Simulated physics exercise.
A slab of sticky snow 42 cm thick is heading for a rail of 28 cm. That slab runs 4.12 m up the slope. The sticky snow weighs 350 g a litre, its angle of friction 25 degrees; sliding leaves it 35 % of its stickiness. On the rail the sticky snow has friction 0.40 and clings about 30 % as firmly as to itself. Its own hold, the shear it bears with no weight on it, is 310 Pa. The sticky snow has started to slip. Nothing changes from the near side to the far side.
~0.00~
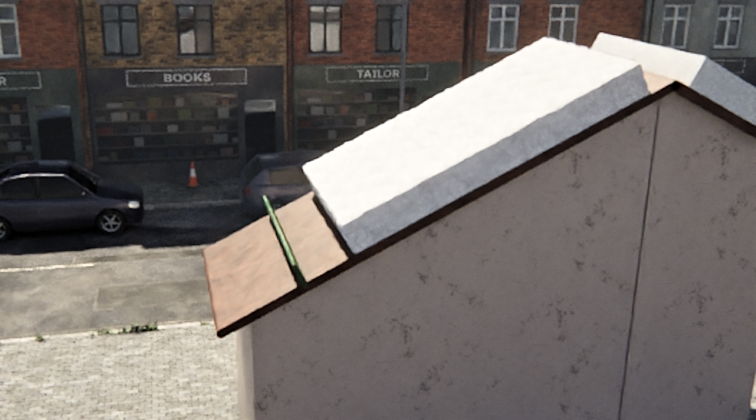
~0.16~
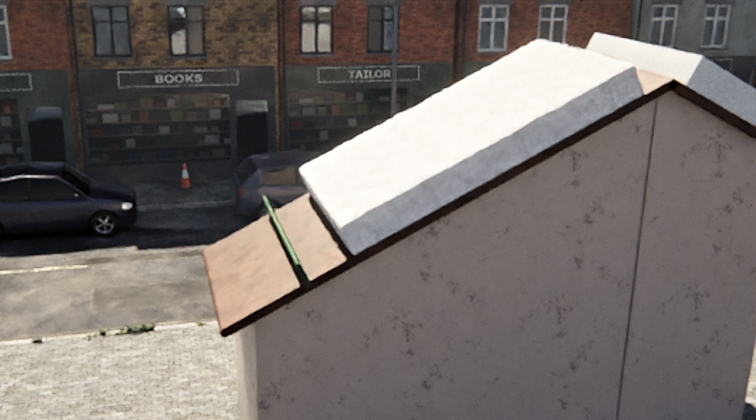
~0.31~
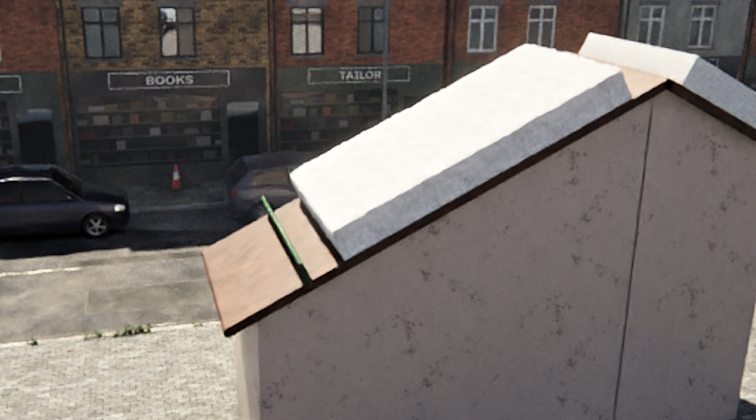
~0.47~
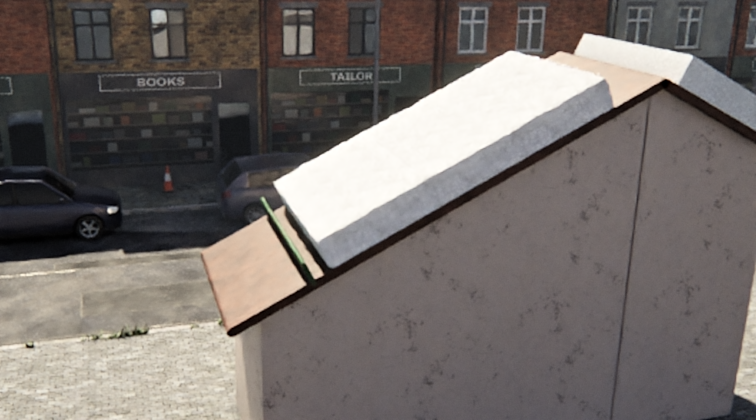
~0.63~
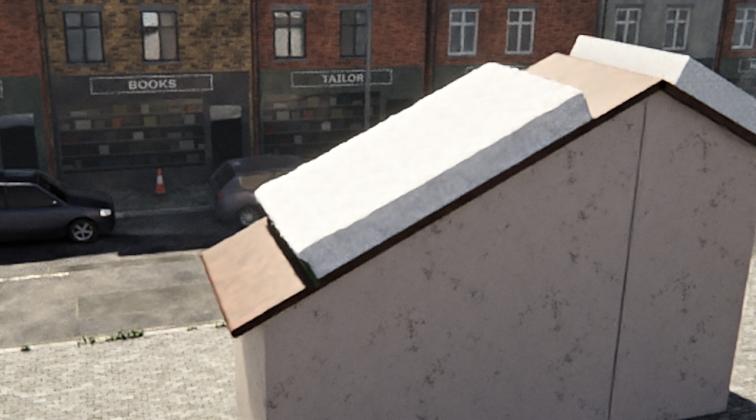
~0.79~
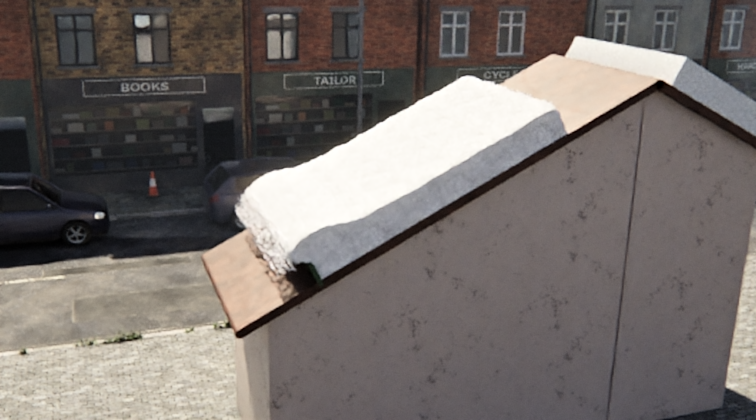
A thick white slab of snow slides down a brown roof, over a green rail, and cracks.
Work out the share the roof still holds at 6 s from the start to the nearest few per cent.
The share the roof still holds at 6 s from the start is near 32 %.
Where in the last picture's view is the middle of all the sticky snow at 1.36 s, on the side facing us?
At about (337, 246).
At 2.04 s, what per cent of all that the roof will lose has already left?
About 70 %.
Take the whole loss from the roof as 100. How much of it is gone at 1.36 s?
Some 10 per cent.
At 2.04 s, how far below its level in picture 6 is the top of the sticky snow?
About 1.1 m.
By 1.36 s, 91 % of the snow is on the roof.
By 2.04 s, 52 % of the snow is on the roof.
By 2.72 s, 36 % of the snow is on the roof.
By 3.40 s, 33 % of the snow is on the roof.
By 6.00 s, at the end, 32 % of the snow is on the roof.
